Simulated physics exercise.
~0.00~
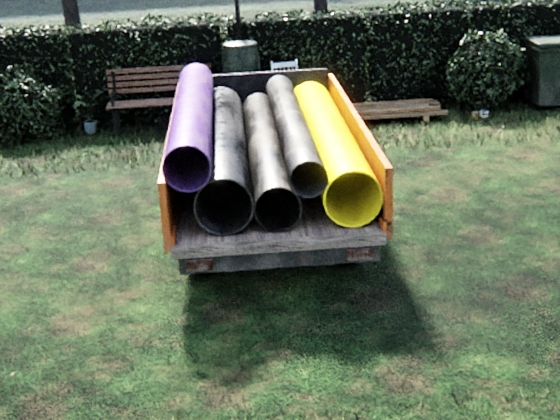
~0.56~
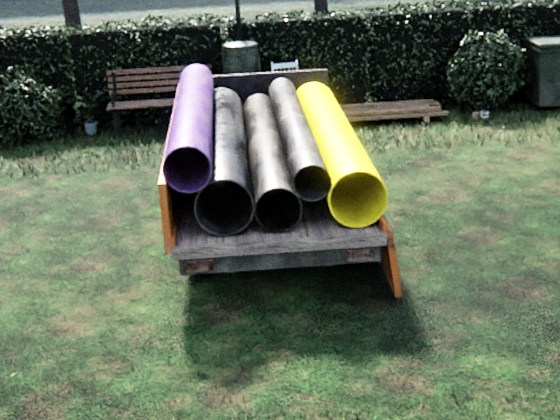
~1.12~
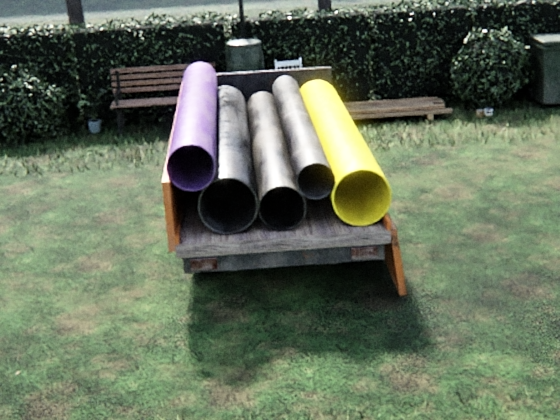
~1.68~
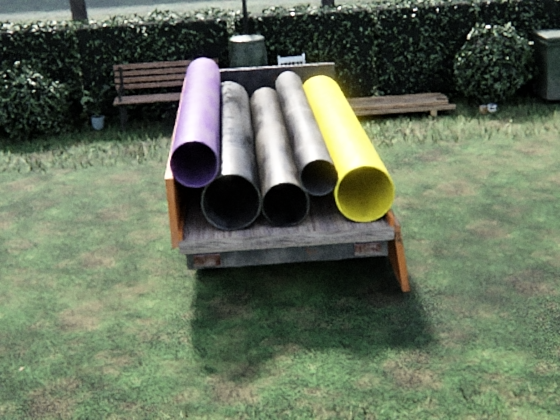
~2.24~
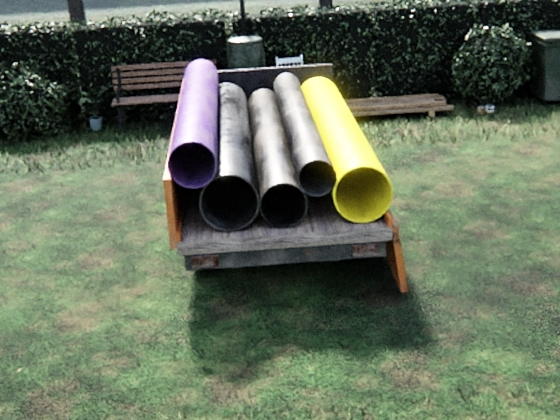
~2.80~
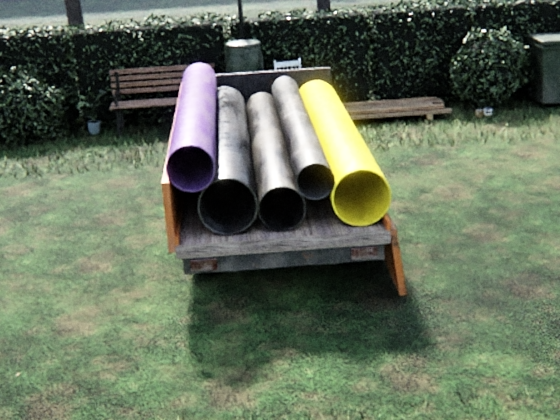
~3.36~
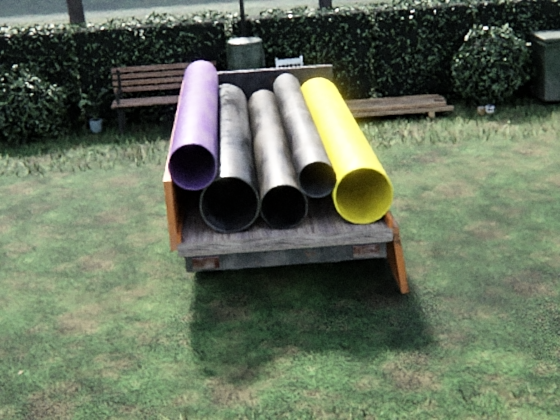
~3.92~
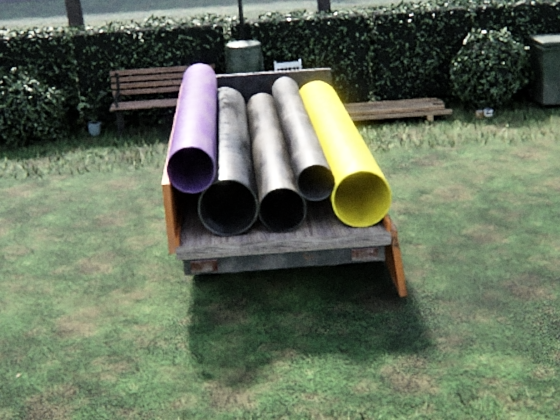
A bright yellow pipe, a purple one and three dark ones lay side by side on a low trailer on grass when the right side panel dropped down, yet none rolled off, and all five were still aboard at the end.
